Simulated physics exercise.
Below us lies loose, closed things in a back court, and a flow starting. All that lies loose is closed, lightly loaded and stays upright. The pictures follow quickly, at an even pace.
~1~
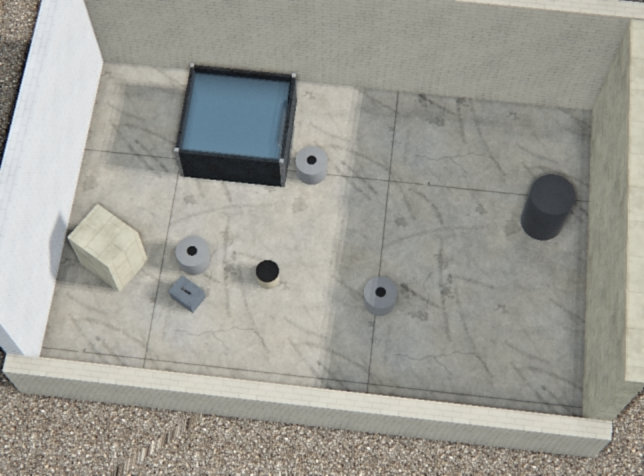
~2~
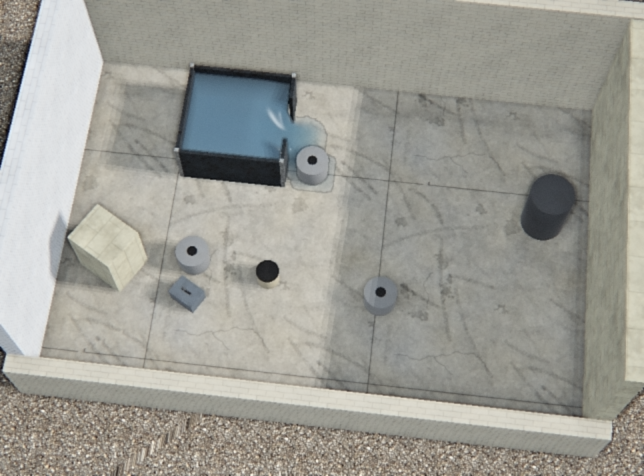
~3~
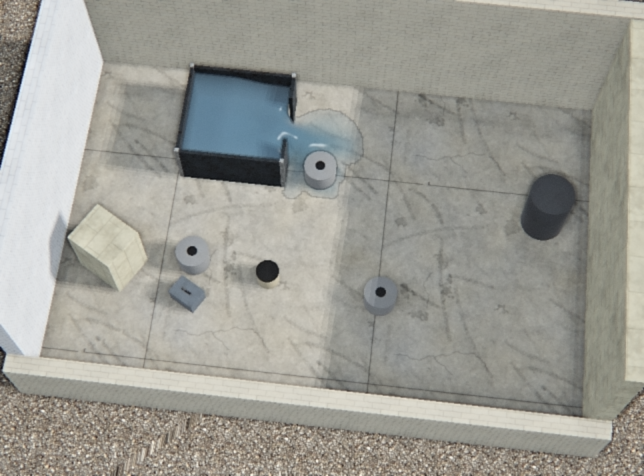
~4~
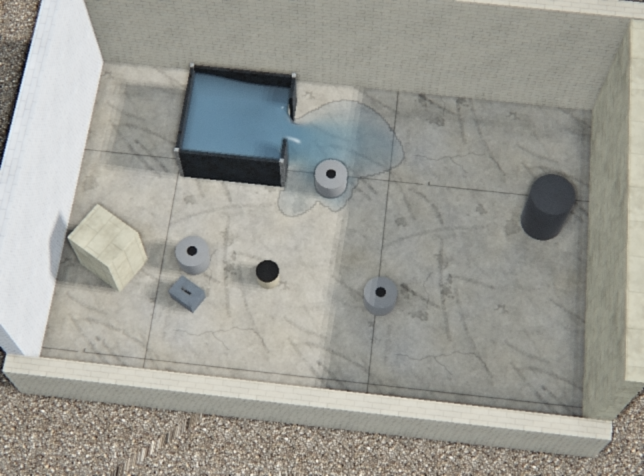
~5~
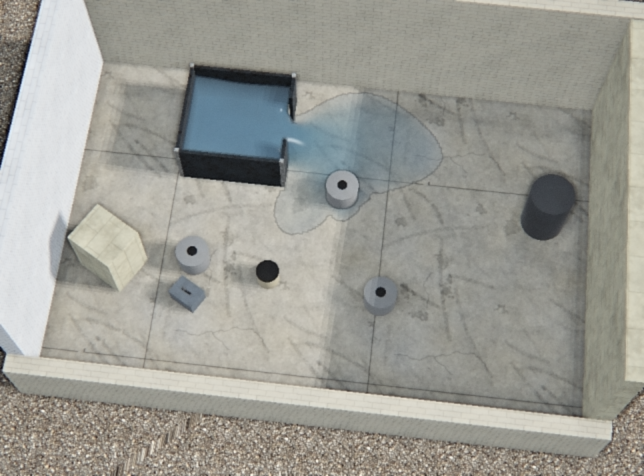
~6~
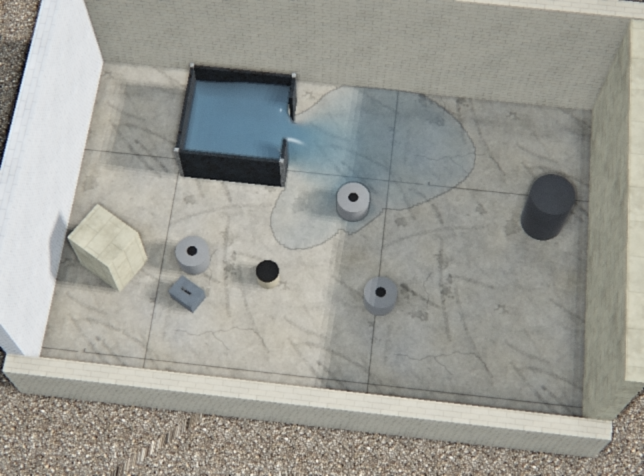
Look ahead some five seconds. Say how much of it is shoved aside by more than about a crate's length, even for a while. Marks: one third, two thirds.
It is not even a third.
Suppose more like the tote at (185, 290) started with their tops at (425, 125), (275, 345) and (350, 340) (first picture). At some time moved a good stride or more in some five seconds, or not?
One after the other: Pushed that far, short of that, never so far.
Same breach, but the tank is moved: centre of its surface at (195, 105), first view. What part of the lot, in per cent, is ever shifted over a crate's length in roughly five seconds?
Roughly 20 per cent.
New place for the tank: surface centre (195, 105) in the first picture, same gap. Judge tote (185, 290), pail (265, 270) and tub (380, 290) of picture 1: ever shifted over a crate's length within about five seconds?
In turn: Short of that, never so far, less than that.
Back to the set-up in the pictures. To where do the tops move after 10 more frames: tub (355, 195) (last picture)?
Close to (413, 272).
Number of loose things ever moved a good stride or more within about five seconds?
1 of them.
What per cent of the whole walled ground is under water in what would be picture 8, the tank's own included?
Some 30 per cent.
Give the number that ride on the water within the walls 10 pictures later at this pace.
The number is 0.
A moment on, 1 of 5 are well off their spots; 0 afloat.
Next, 1 of 5 are well off their spots; 0 afloat.
Later, 1 of 5 are well off their spots; 0 afloat.
In the end, 1 of 5 are well off their spots, and 1 have been at some point; 0 afloat.
